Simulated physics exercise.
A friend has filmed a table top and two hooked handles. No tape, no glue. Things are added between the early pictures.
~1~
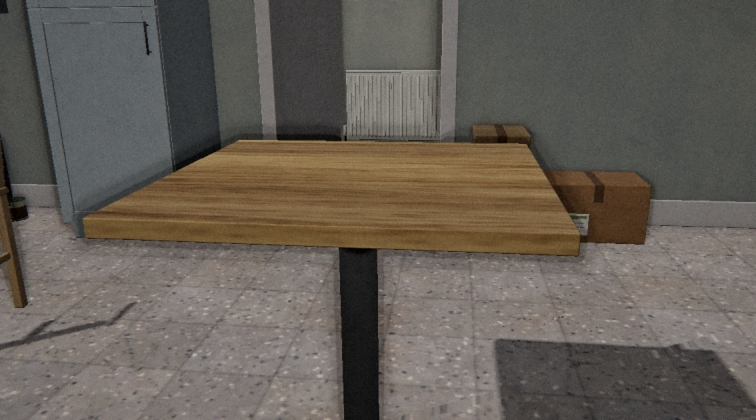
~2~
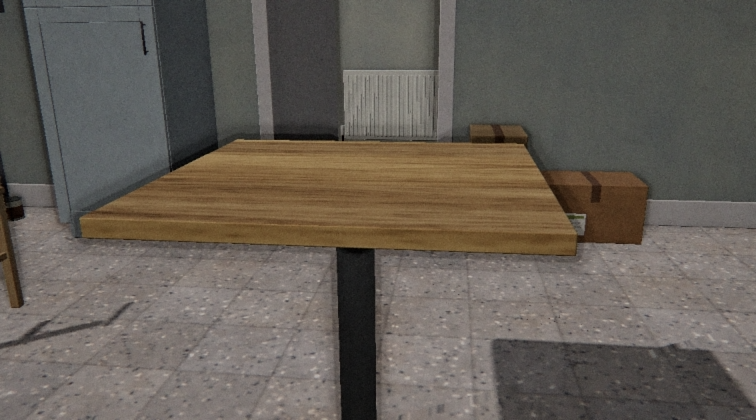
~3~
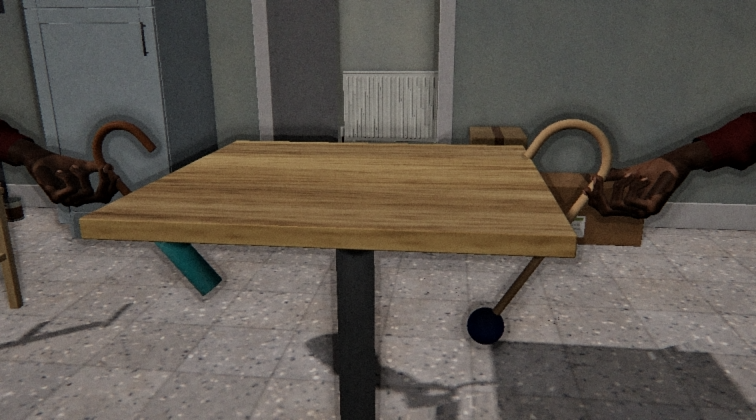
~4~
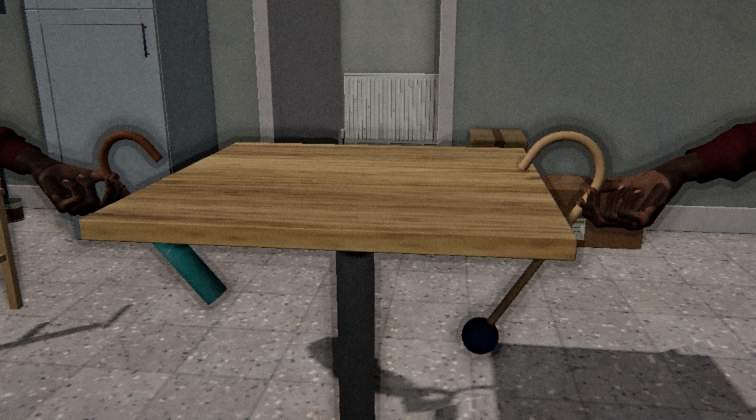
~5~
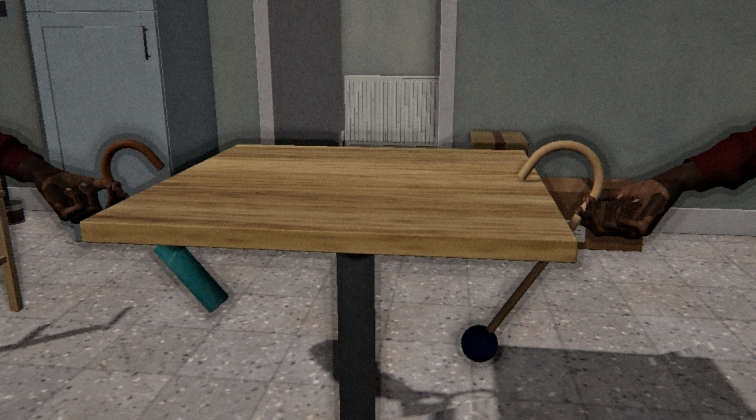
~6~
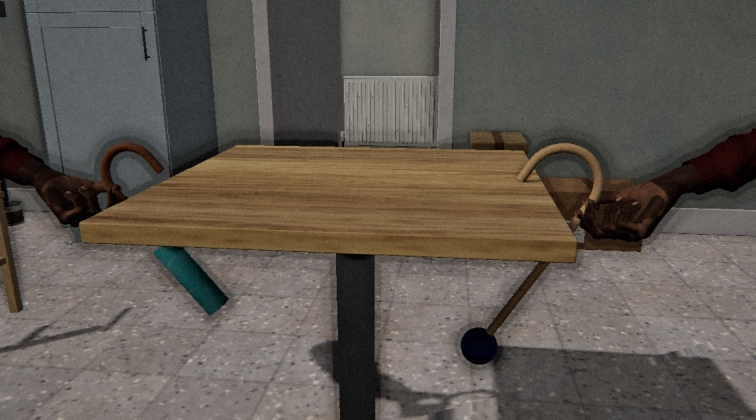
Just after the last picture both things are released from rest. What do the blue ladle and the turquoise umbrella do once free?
Here the blue ladle remains in place, the turquoise umbrella drops past the edge.
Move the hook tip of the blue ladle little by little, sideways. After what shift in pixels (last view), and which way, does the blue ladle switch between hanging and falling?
About 20 pixels right.
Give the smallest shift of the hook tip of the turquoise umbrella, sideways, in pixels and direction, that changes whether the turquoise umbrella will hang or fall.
A shift of 16 pixels, going right.
Then, 0.42 s past the last view, blue ladle at rest near (518, 256); turquoise umbrella in the air.
Then, 0.80 s past the last view, blue ladle at rest near (518, 256); turquoise umbrella come down.
Finally, the blue ladle stays hooked on the edge, near (517, 256); the turquoise umbrella falls to the floor.
